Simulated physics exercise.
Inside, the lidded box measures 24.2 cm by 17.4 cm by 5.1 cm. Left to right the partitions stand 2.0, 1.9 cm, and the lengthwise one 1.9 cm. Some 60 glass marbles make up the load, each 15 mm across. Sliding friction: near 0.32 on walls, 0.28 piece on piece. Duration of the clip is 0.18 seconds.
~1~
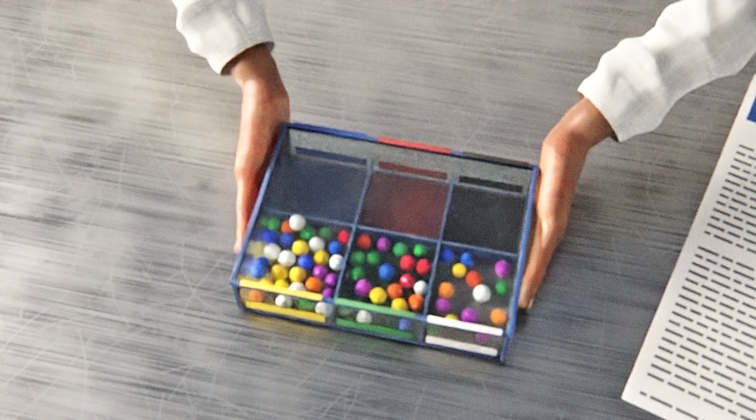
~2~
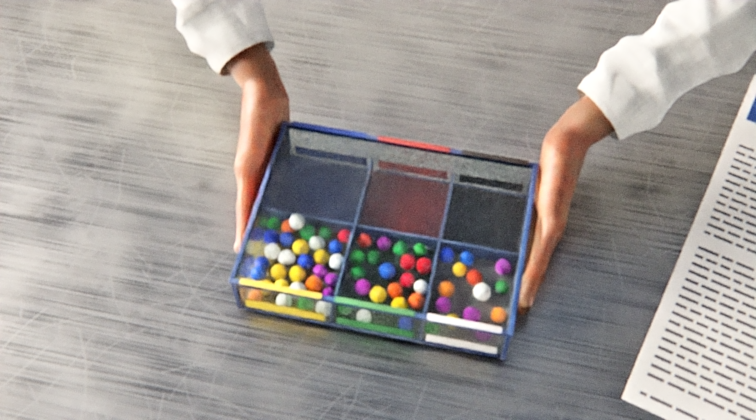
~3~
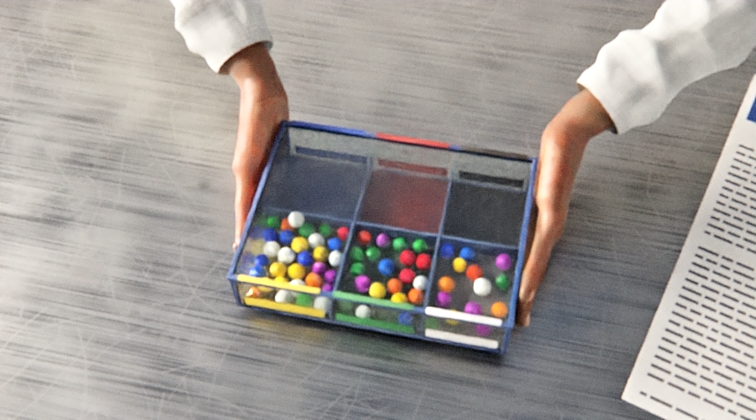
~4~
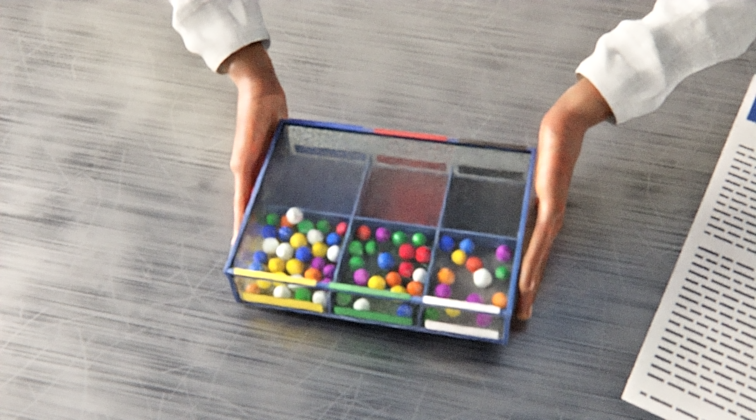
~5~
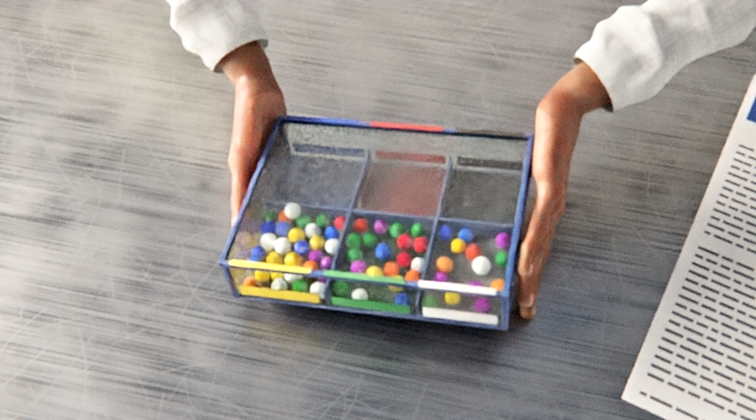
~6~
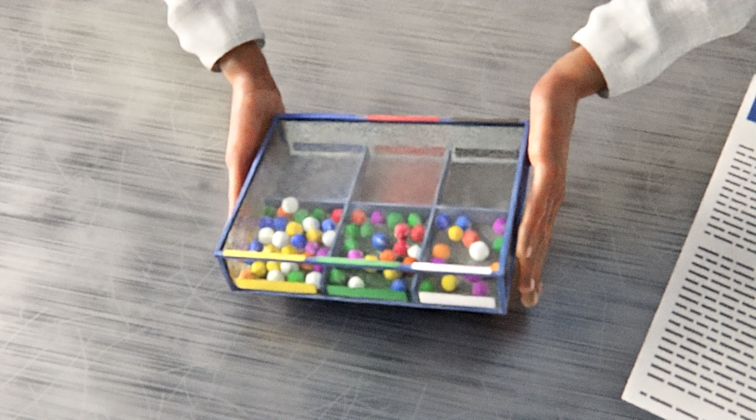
Two hands held a clear, blue-edged box of colorful little balls above a gray surface and slowly tilted it a little, while the balls stayed mostly bunched in the three front compartments.
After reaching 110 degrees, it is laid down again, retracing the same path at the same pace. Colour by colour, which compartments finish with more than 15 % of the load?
Red: No, blue: Yes, green: No, yellow: Yes, white: No, black: No.
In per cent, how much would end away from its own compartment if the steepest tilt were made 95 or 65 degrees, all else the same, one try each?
70 and 5 %.
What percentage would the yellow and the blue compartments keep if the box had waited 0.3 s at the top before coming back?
Final amounts would be yellow 30% and blue 70%.
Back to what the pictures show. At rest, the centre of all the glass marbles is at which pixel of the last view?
(318, 194) or so.
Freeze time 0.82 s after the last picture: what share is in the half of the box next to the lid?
About 80 %.
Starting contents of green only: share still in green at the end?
0 %.
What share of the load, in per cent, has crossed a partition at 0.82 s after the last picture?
30 percent.
Then, 0.82 s after the last picture, tilt 110 degrees; red 10 %, blue 10 %, green 25 %, yellow 40 %, white 10 %.
Then, 1.38 s after the last picture, tilt 49 degrees; blue 75 %, yellow 20 %.
Then, 1.98 s after the last picture, tilt 0 degrees; blue 75 %, yellow 25 %.
In the end, red 0 %, blue 75 %, green 0 %, yellow 25 %, white 0 %, black 0 %.
